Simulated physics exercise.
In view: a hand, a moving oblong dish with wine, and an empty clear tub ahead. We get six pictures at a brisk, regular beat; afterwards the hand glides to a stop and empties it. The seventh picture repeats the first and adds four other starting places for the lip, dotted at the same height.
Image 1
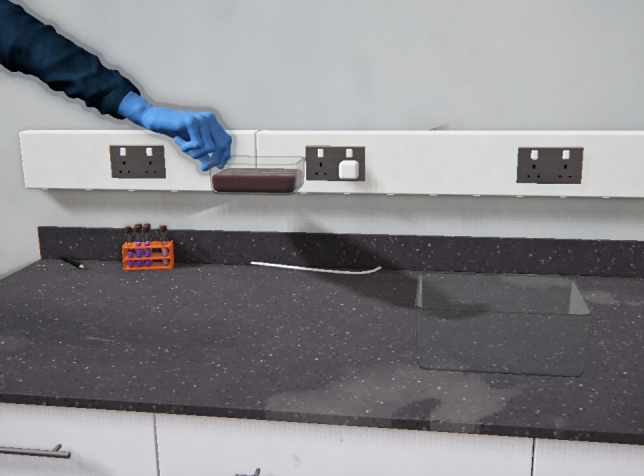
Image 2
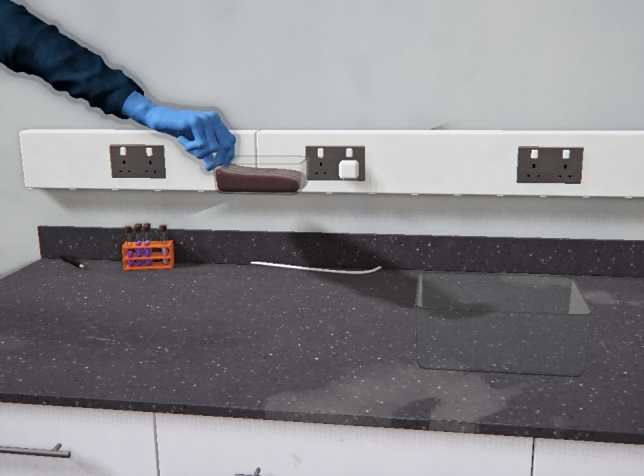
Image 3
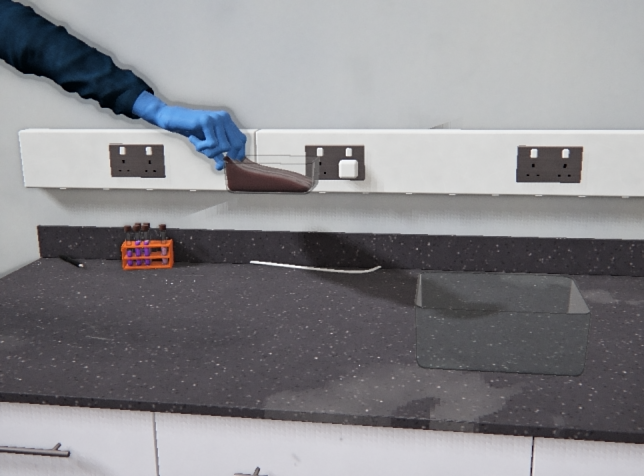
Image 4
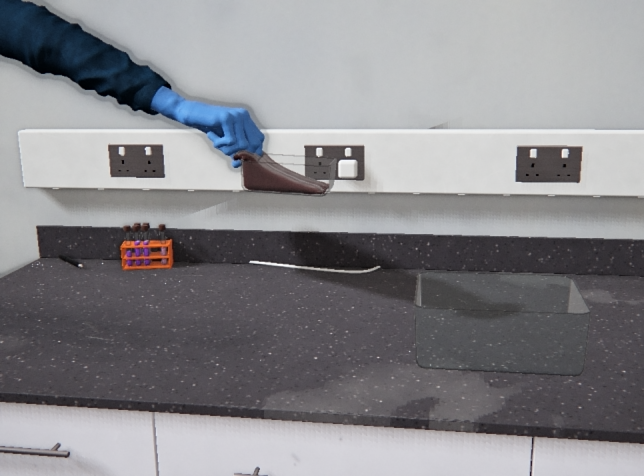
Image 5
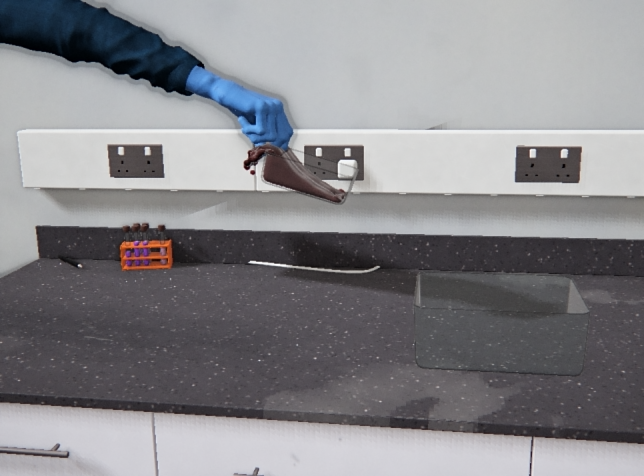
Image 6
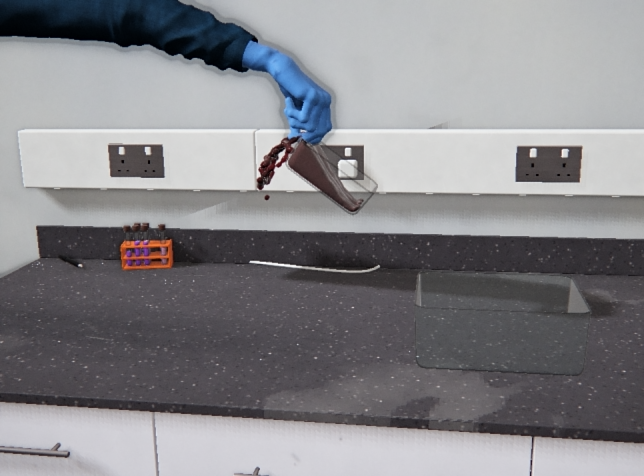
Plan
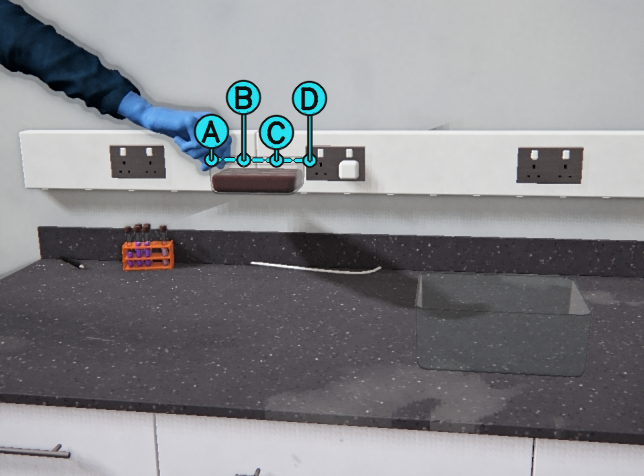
In the video, a blue-gloved hand holds a clear oblong dish of dark red liquid above a speckled counter and moves it right toward an empty clear tub, tilting it as liquid spills over the dish's left edge.
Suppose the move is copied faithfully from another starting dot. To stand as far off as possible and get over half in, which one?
C is the one.
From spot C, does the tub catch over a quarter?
Yes, clearly.
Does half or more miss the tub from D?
No, that is safe.
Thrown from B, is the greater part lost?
Yes, it does.
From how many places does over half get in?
Two.
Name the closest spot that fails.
B it is.
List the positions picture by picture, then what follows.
Upright, lip at (299, 160); tub from (416, 367) to (585, 376); nothing has left yet, in the first picture.
Upright, lip at (303, 160); nothing has left yet, in the second picture.
Upright, lip at (314, 159); wine is over the rim, down to (232, 158), in the third picture.
Tipped about 3°, lip at (332, 161); wine is over the rim, down to (240, 160), in the fourth picture.
Tipped about 16°, lip at (354, 172); wine is over the rim, down to (253, 173), in the fifth picture.
Tipped about 37°, lip at (375, 188); wine is over the rim, down to (267, 198), in the sixth picture.
In cyan, A at (211, 159); B at (243, 159); C at (276, 160); D at (309, 160).
Choosing A, about 6 % lands in the tub, 93 % falls short.
Choosing B, about 16 % lands in the tub, 82 % falls short.
Choosing C, about 68 % lands in the tub, 28 % falls short and 5 % goes beside or beyond.
Choosing D, about 73 % lands in the tub, 20 % falls short and 8 % goes beside or beyond.
